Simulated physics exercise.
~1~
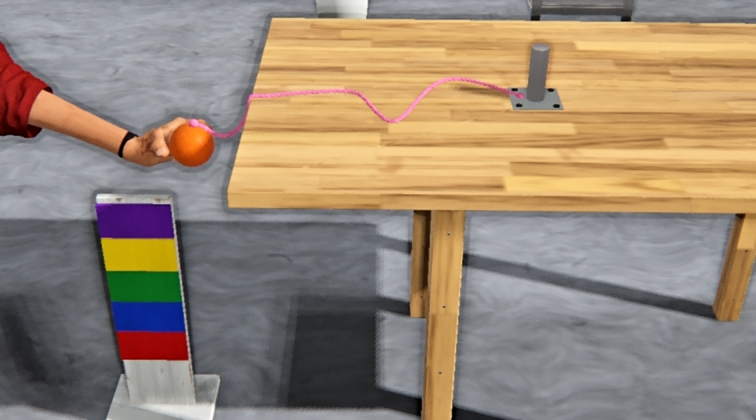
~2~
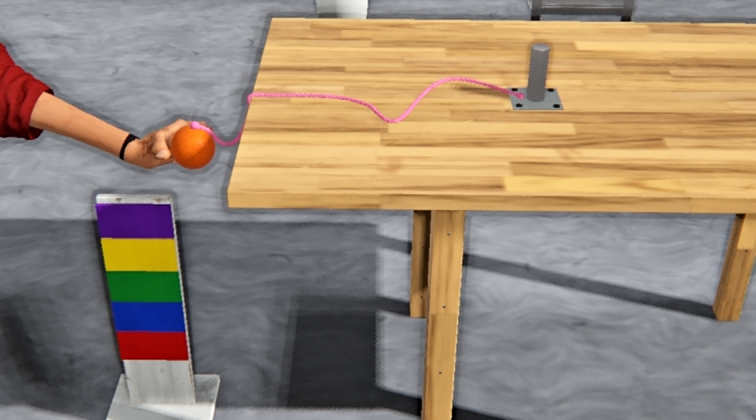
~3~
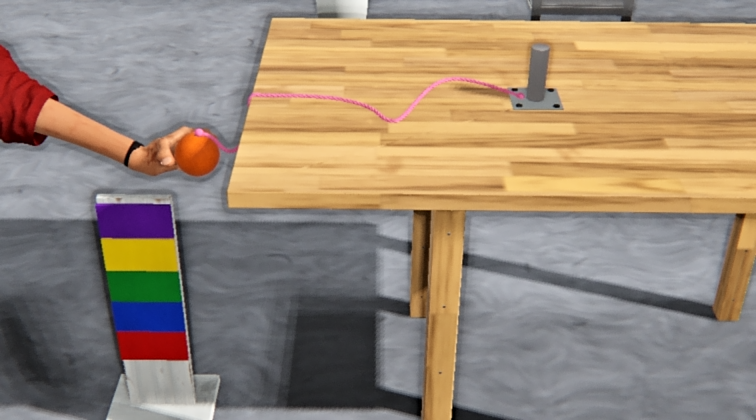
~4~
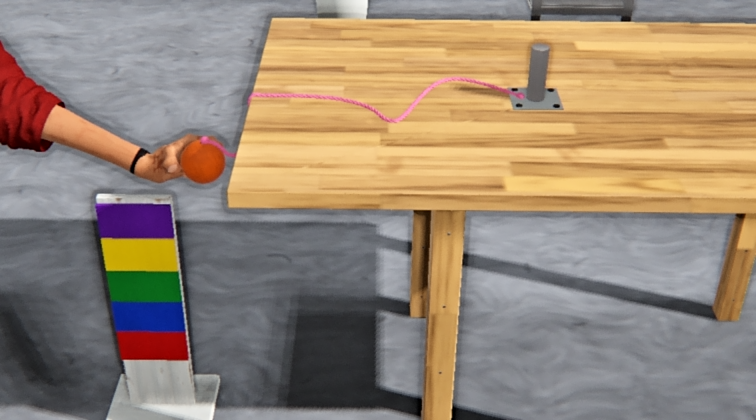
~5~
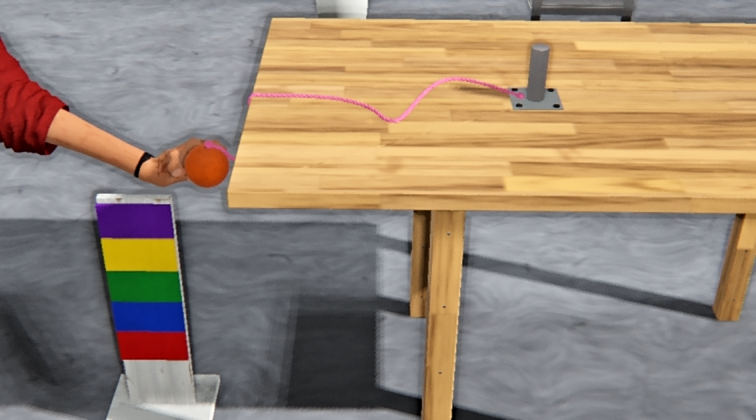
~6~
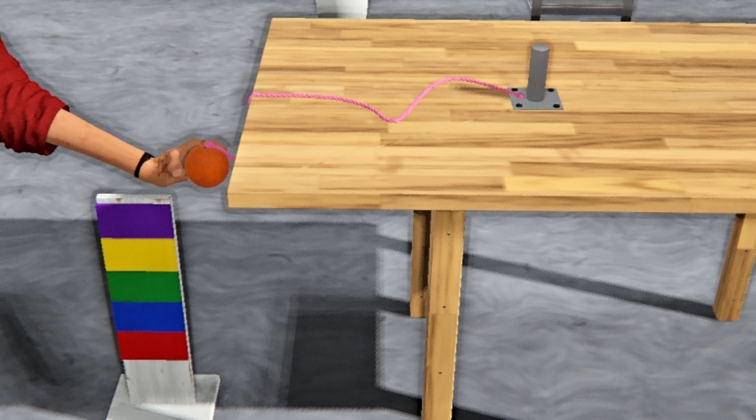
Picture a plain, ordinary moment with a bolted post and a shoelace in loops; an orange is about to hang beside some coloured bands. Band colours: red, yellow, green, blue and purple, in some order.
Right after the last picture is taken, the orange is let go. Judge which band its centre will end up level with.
I would say green.
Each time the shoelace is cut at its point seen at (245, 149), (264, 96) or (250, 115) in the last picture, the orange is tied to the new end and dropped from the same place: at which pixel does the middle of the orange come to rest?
About (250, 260), (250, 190) and (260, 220).
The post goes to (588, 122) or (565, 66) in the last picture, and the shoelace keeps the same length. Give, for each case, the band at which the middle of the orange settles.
First try: Yellow; second try: Yellow.
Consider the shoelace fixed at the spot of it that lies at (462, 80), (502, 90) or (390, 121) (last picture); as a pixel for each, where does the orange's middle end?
For the three tries you'd see (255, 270), (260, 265) and (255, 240).
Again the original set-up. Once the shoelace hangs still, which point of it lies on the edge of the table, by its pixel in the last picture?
Around (338, 99).
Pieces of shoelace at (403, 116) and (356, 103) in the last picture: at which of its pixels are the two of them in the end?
First point (338, 87), second point (271, 83).
Soon after, orange near (246, 263); level with yellow.
After that, orange near (279, 251); level with green.
In the end, orange near (263, 261); level with green. At green.
